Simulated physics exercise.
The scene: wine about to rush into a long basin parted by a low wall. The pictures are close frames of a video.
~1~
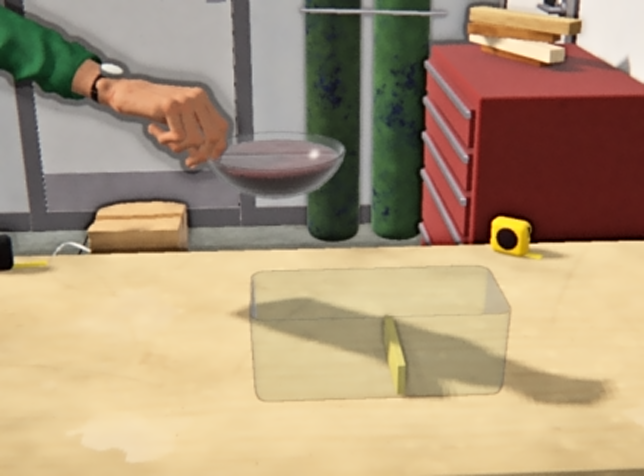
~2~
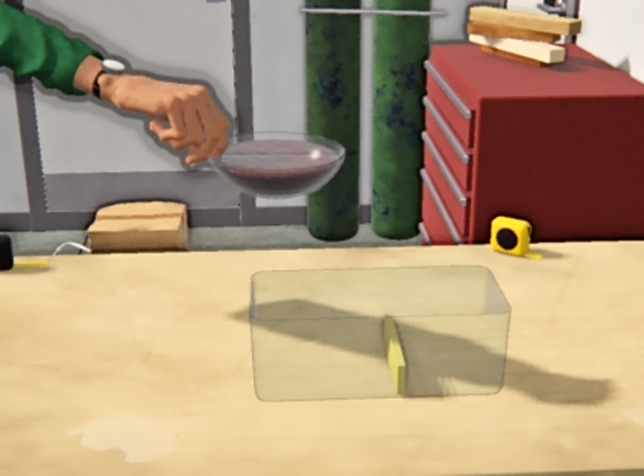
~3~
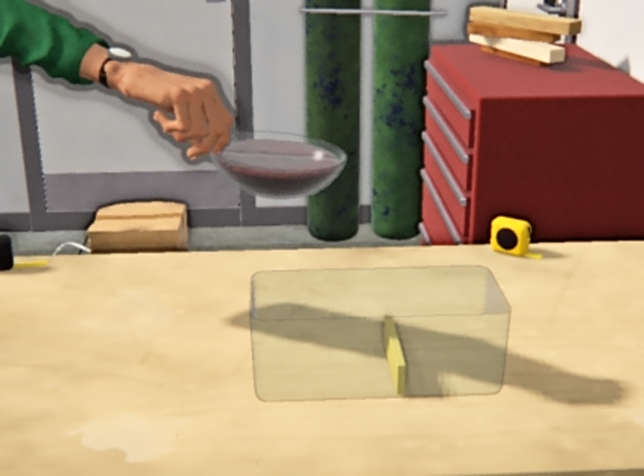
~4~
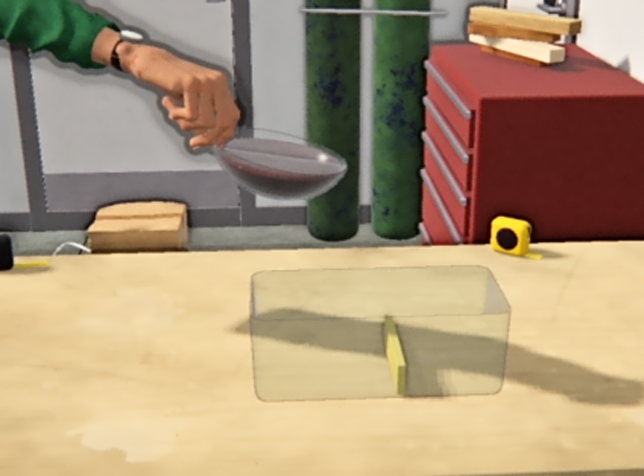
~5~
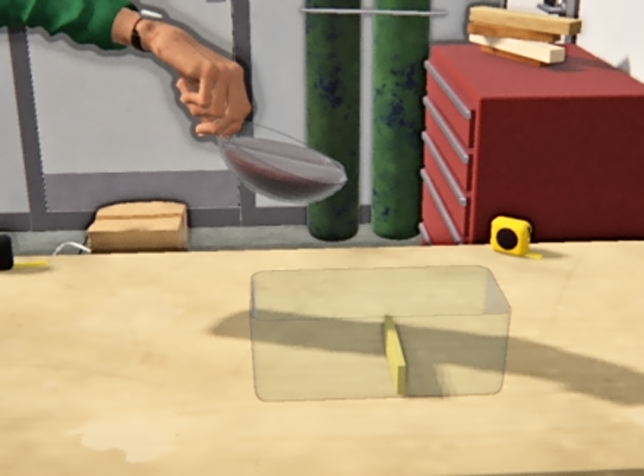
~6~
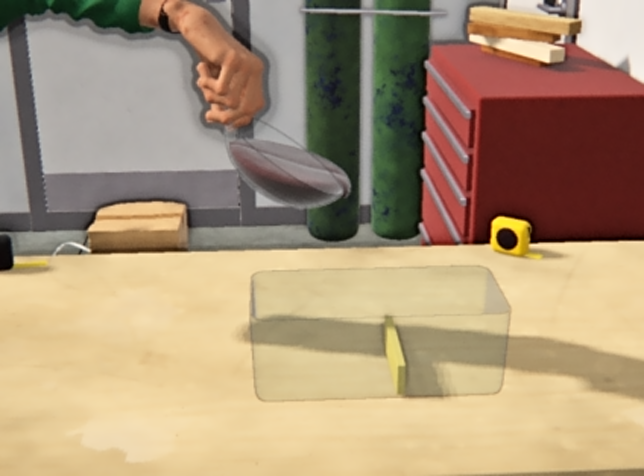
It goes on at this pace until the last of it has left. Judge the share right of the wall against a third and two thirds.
In the end less than a third is right of the wall.
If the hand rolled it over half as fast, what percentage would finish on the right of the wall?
Some 50 per cent.
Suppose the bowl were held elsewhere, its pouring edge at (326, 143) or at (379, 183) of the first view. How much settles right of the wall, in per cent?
Near 10 % and 55 %.
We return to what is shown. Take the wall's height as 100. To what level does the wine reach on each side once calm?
The left part 40 per cent, the right part 10.
A moment on, the bowl is tipped on its side and 1 per cent is still to pour, 47 is left of the wall and 7 right of it.
Next, the bowl is tipped right over and 0 per cent is still to pour, 78 is left of the wall and 17 right of it.
Then the bowl is tipped right over and 0 per cent is still to pour, 67 is left of the wall and 17 right of it.
Later the bowl is tipped right over and 0 per cent is still to pour, 69 is left of the wall and 19 right of it.
At rest 69 per cent lies left of the wall, 19 right of it and 12 outside.
